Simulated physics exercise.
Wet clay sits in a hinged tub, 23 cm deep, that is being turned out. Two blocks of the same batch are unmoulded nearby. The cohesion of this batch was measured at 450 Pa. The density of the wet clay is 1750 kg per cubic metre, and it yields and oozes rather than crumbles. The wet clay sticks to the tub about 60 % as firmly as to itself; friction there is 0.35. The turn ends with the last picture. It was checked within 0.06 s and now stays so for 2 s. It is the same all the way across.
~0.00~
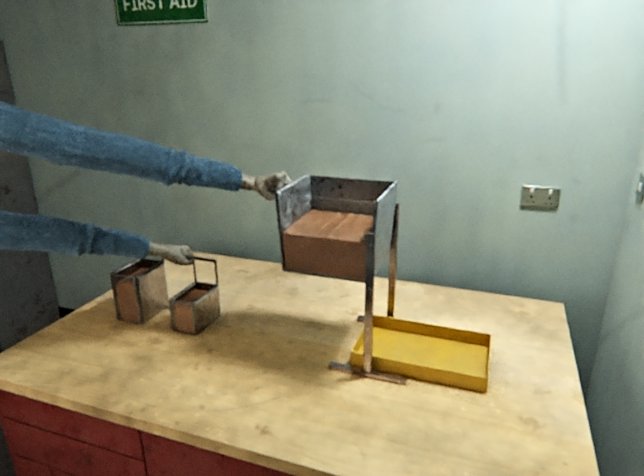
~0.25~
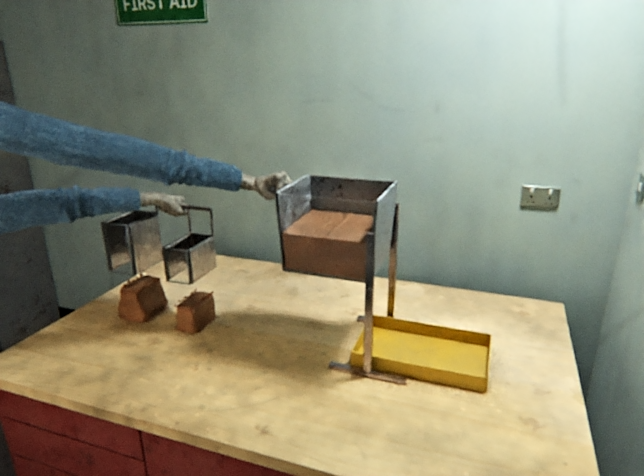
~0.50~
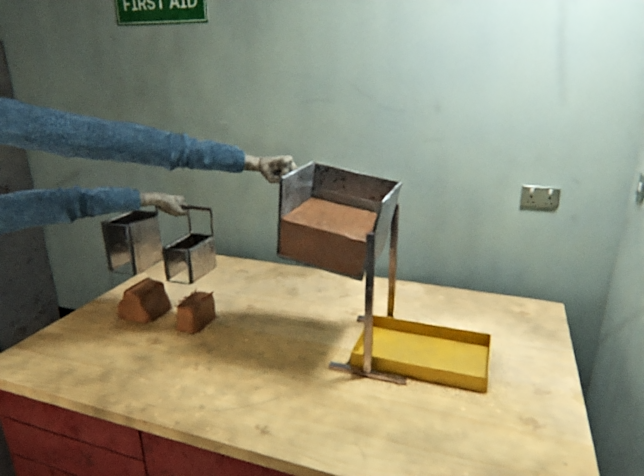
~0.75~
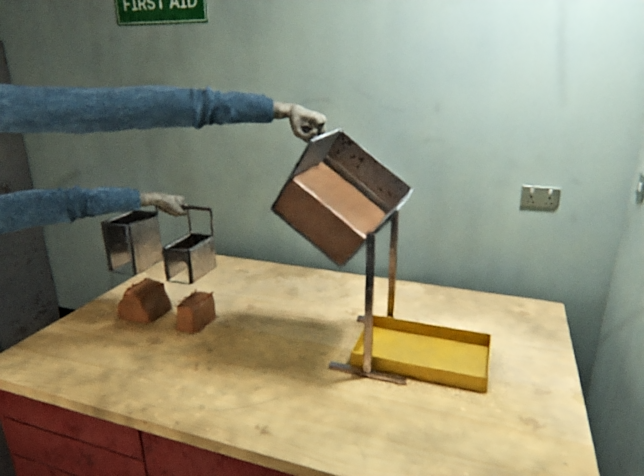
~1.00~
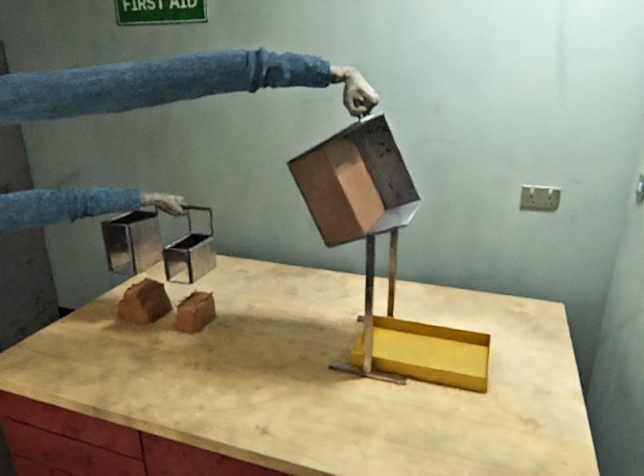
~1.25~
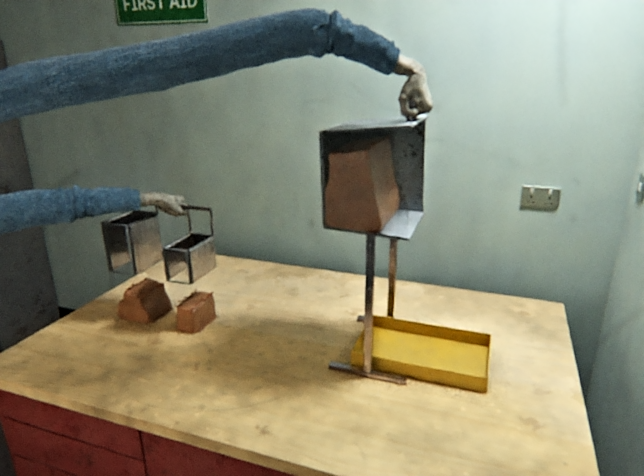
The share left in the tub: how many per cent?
Expect roughly 66 %.
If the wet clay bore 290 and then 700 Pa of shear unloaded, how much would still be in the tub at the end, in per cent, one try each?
In turn about 60 %, 60 %.
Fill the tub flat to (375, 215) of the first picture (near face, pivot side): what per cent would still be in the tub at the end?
In that case some 45 per cent.
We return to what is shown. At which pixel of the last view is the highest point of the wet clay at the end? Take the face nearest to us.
At about (336, 192).
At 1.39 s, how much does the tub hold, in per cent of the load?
Near 100 %.
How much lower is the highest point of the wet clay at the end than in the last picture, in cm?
Roughly 12 cm.
After 1.39 s, the tub is at 88 degrees and holds 100 %.
After 1.56 s, the tub is at 88 degrees and holds 80 %.
After 1.73 s, the tub is at 88 degrees and holds 66 %.
After 1.90 s, the tub is at 88 degrees and holds 66 %.
After 3.25 s, at the end, the tub is at 88 degrees and holds 66 %.
